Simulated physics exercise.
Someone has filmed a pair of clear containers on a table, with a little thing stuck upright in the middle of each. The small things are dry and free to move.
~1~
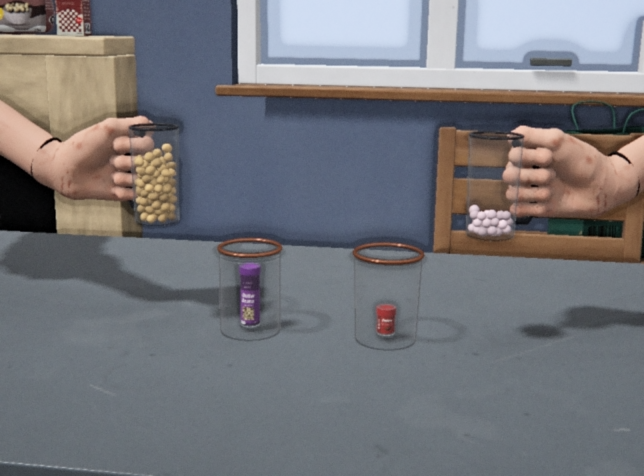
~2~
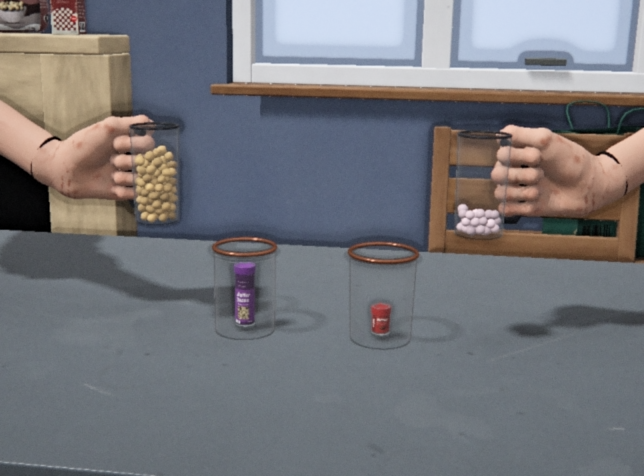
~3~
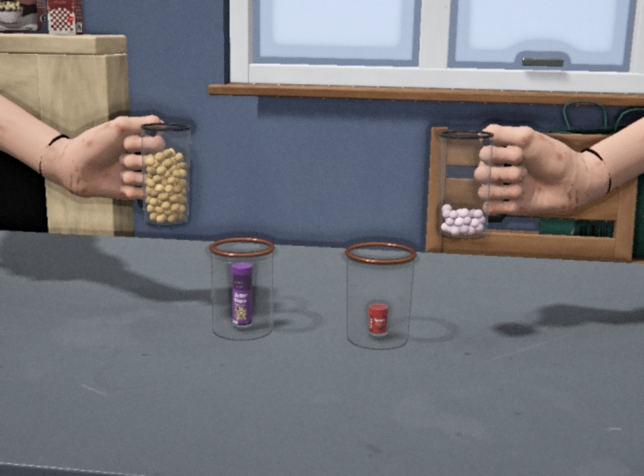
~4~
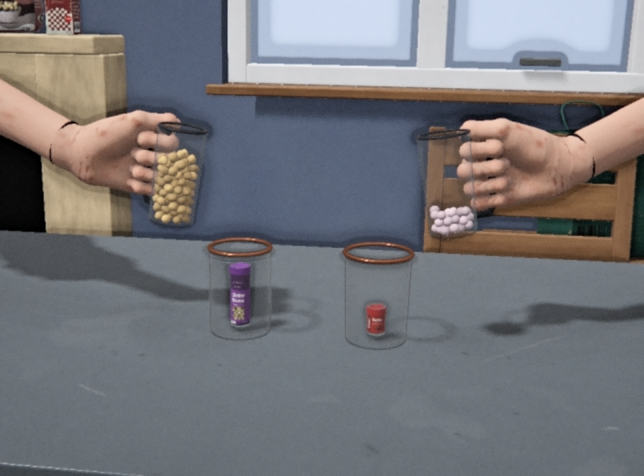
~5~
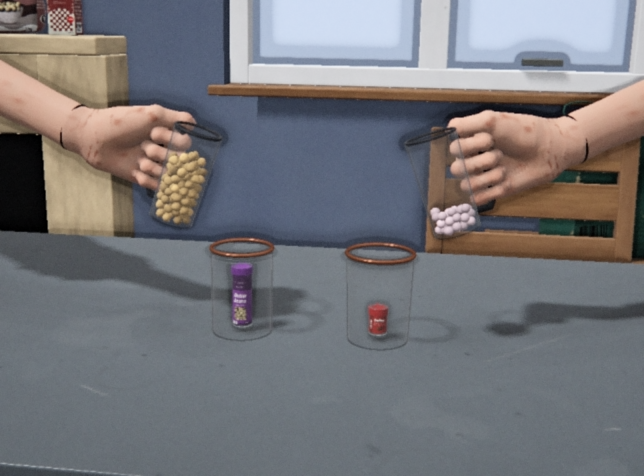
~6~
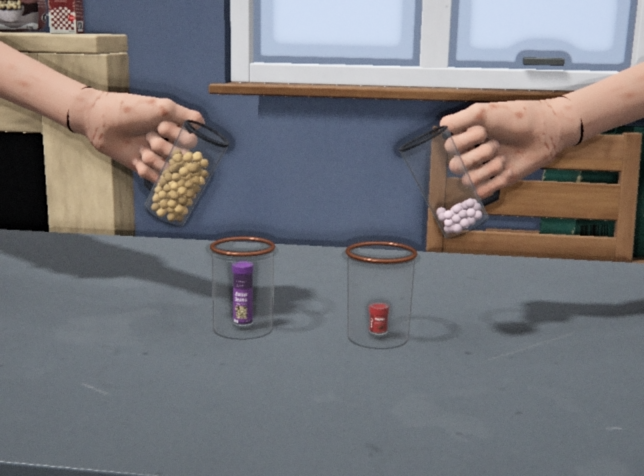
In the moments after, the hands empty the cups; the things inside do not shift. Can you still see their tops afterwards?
The left one keeps its head above the surface; the right one keeps its head above the surface.
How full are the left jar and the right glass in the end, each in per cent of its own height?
Left: 55 %. Right: 15 %.
Then, 0.36 s on from there, left jar empty, all of its cupful still in the cup; right glass empty, all of its cupful still in the cup.
Then, 0.81 s on from there, left jar empty, all of its cupful still in the cup; right glass empty, all of its cupful still in the cup.
Then, 1.30 s on from there, left jar nearly empty, nearly all of its cupful still in the cup; right glass nearly empty, near a third of its cupful still in the cup.
In the end, left jar half full (surface near (243, 284)), one piece on the table; right glass nearly empty (surface near (379, 321)), nothing beside it; the left thing is still showing; the right thing is still showing.
